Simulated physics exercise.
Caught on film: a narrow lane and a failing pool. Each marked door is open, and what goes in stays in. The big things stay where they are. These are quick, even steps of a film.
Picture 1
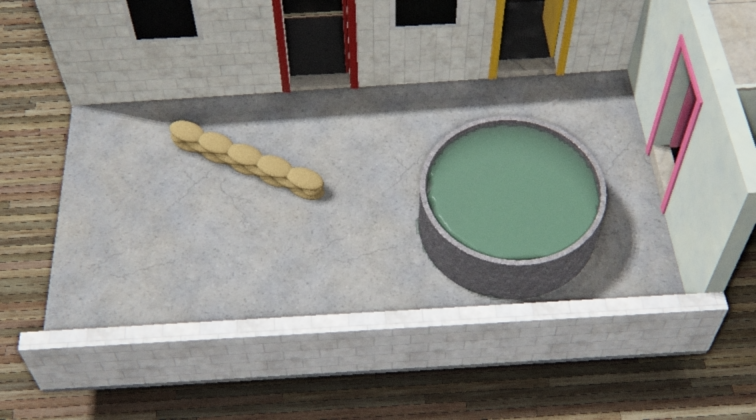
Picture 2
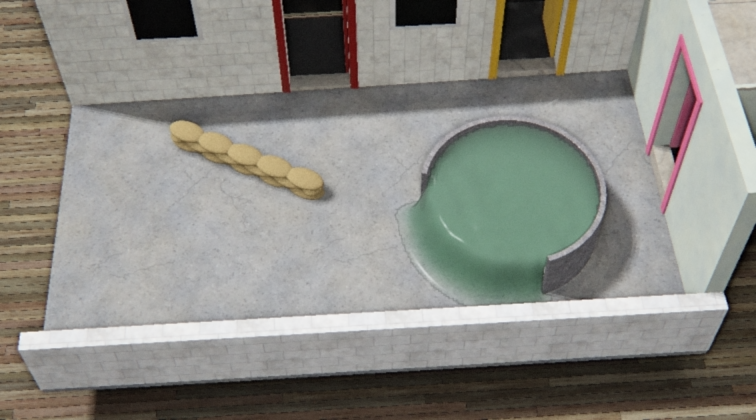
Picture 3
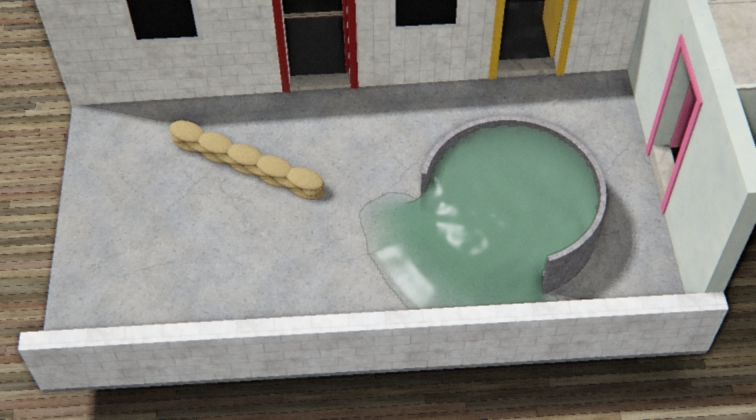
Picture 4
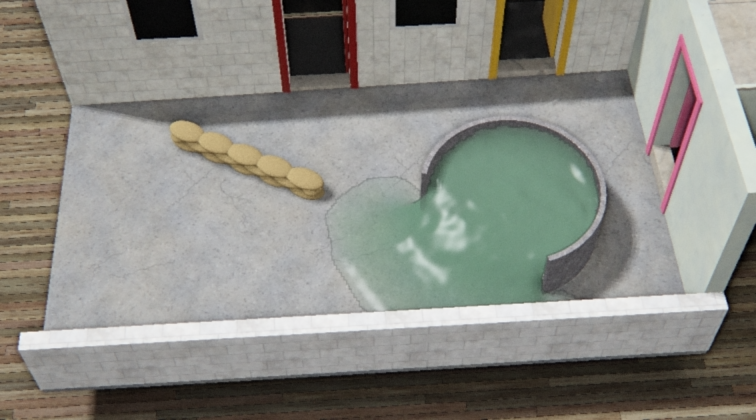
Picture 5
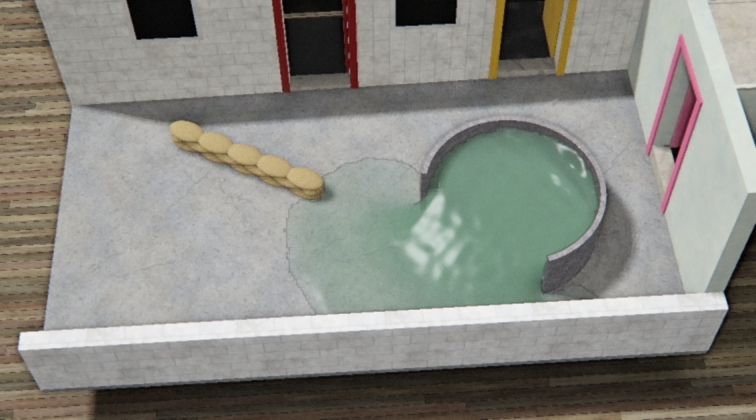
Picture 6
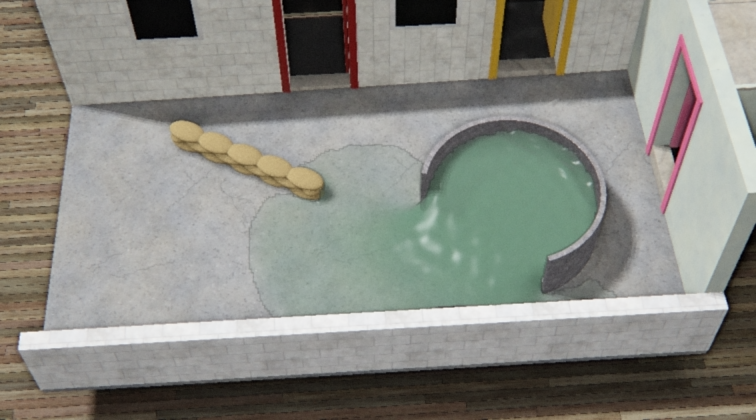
A round, grey-walled pool of green water stands at the right of a pale grey paved lane, seen from a fixed, high view. White walls with a red, a yellow and a pink doorway border it, and a row of tan sacks lies at left. The pool's front-left wall opens, and water pours out, spreading leftward across the paving and around the sacks' near end.
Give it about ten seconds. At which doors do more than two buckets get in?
The red door holds within the limit; the pink door holds within the limit; the yellow door holds within the limit.
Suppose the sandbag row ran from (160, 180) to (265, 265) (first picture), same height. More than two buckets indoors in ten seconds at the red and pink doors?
My reading: The red one holds, the pink one is under.
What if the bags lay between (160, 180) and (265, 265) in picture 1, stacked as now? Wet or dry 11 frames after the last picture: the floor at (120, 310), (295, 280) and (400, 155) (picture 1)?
One after the other: Flooded, flooded, not flooded.
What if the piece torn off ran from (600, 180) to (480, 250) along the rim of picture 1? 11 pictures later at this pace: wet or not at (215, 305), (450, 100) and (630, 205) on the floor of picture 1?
In turn: Wet, not flooded, wet.
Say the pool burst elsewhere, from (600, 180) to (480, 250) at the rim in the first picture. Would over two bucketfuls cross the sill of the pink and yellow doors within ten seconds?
One by one: Pink door takes less; yellow door takes more.
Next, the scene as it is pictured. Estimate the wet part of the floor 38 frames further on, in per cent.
Some 80 per cent.
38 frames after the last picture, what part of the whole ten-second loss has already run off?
Near 80 in a hundred.
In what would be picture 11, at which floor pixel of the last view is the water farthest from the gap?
Around (59, 363).
A moment on, water covers 45 % of the floor; the red door not reached, the pink door not reached, the yellow door not reached.
Next, water covers 55 % of the floor; the red door wet at the sill, nothing in, the pink door wet at the sill, nothing in, the yellow door not reached.
Then, water covers 70 % of the floor; the red door wet at the sill, nothing in, the pink door wet at the sill, nothing in, the yellow door not reached.
Later, water covers 80 % of the floor; the red door wet at the sill, nothing in, the pink door wet at the sill, nothing in, the yellow door wet at the sill, nothing in.
In the end, water covers 85 % of the floor; the red door wet at the sill, nothing in, the pink door wet at the sill, nothing in, the yellow door wet at the sill, nothing in.
